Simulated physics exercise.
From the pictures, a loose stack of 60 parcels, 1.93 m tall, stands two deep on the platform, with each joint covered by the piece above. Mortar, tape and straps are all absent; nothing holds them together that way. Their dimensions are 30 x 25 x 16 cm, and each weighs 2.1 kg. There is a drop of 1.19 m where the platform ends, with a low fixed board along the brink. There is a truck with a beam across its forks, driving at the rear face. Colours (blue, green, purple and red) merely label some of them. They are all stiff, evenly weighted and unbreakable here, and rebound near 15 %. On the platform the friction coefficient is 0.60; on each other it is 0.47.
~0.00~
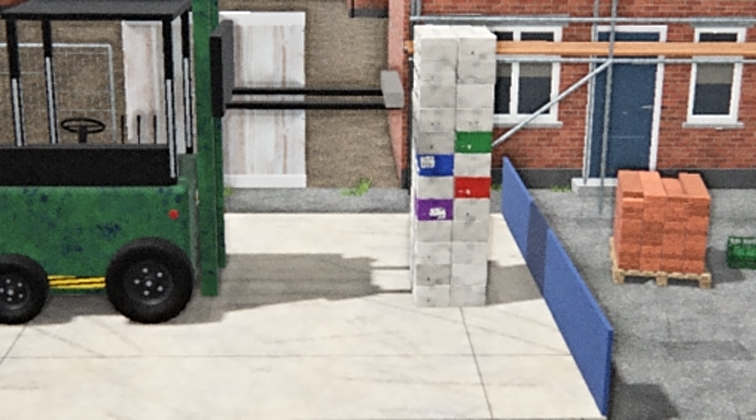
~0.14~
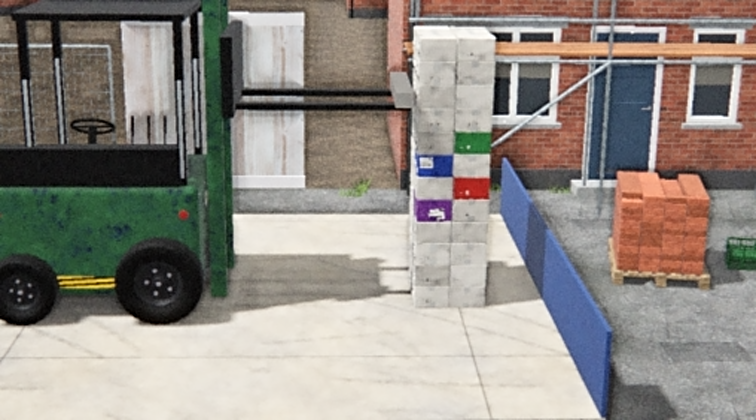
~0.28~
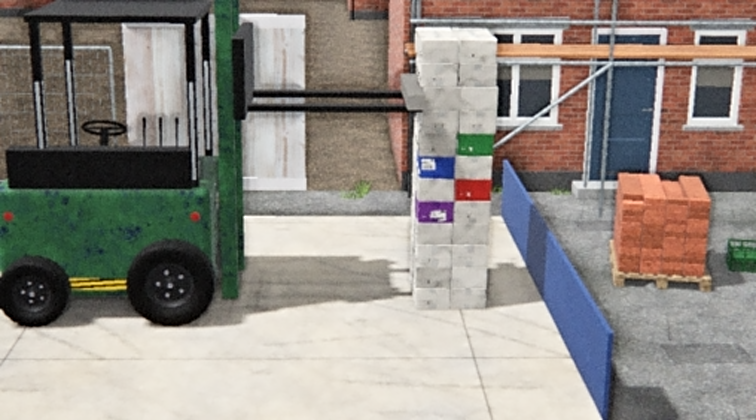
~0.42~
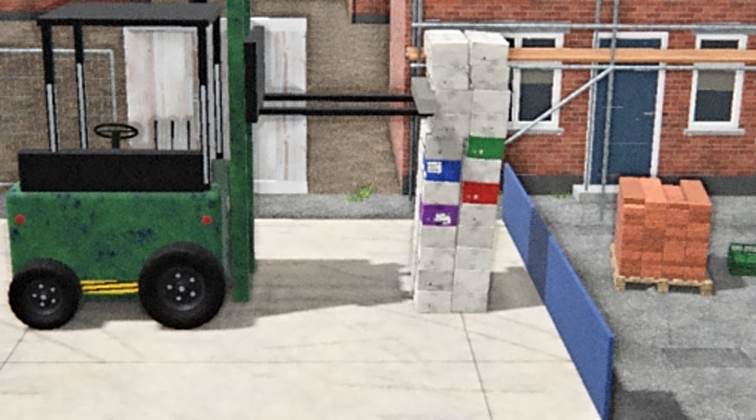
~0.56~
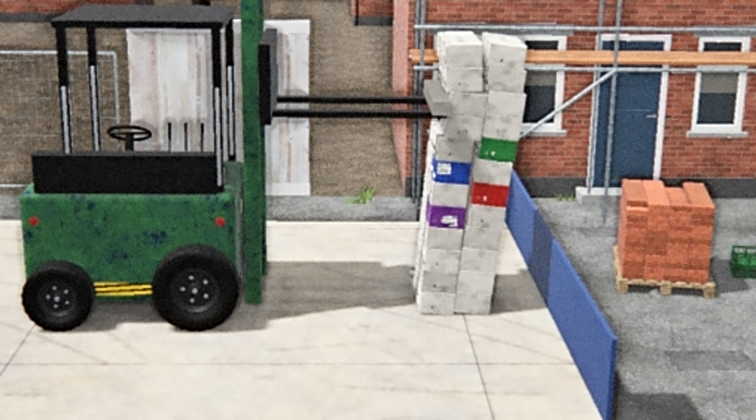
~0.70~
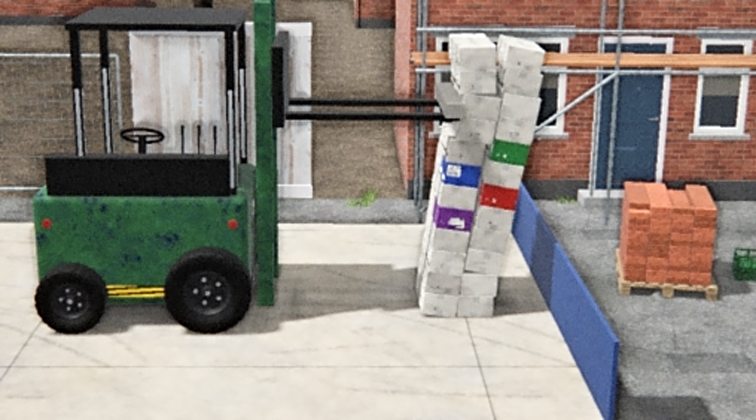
A green forklift drives right and pushes a tall stack of pale blocks, which leans rightward.
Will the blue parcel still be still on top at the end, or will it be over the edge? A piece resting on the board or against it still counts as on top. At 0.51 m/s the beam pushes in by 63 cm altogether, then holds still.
The blue parcel keeps its position.
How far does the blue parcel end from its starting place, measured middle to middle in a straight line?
It finishes around 65 cm from its starting point.
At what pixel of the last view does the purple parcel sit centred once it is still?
At about (502, 230).
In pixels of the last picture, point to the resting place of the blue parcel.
In the last picture it comes to a stop at about (530, 194).
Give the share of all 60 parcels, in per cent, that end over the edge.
My estimate is roughly 50 per cent.
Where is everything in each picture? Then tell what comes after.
In the first frame (we follow the side turned to the camera), beam (397, 100) 11 cm from the stack; blue parcel (436, 166); red parcel (473, 188); purple parcel (435, 210); no piece has moved.
In the second frame, beam (406, 101) 41 mm from the stack; blue parcel (435, 166).
In the third frame, beam (418, 102) 31 mm in; blue parcel (437, 168); 12 stirred so far.
In the fourth frame, beam (430, 106) 10 cm in; blue parcel (443, 171) displaced 41 mm; green parcel (486, 148) tipped 3°; steepest lean 3°, the parcel at (483, 33); 53 stirred so far.
In the fifth frame, beam (443, 108) 17 cm in; blue parcel (453, 173) tipped 5°; green parcel (498, 151) tipped 6°; 60 stirred so far.
In the sixth frame, beam (456, 111) 24 cm in; blue parcel (462, 176) tipped 7°; green parcel (510, 153) tipped 10°; red parcel (499, 198) tipped 10°; steepest lean 10°, the parcel at (517, 39); 59 stirred so far.
Around 1.04 s, none of the 60 parcels over the edge, 60 disturbed; blue parcel tipped 16°; green parcel tipped 19°.
Around 1.44 s, none of the 60 parcels over the edge, 58 disturbed; blue parcel tipped 36°, 10 cm lower; green parcel tipped 44°, 25 cm lower.
Around 1.96 s, 31 of the 60 parcels over the edge; blue parcel tipped 43°, 16 cm lower; green parcel on its side.
Finally (2.3 s), 31 of the 60 parcels over the edge; blue parcel tipped 43°, 16 cm lower; green parcel on its side; red parcel on its side. Seen by the last camera, middles, blue parcel near (530, 194).
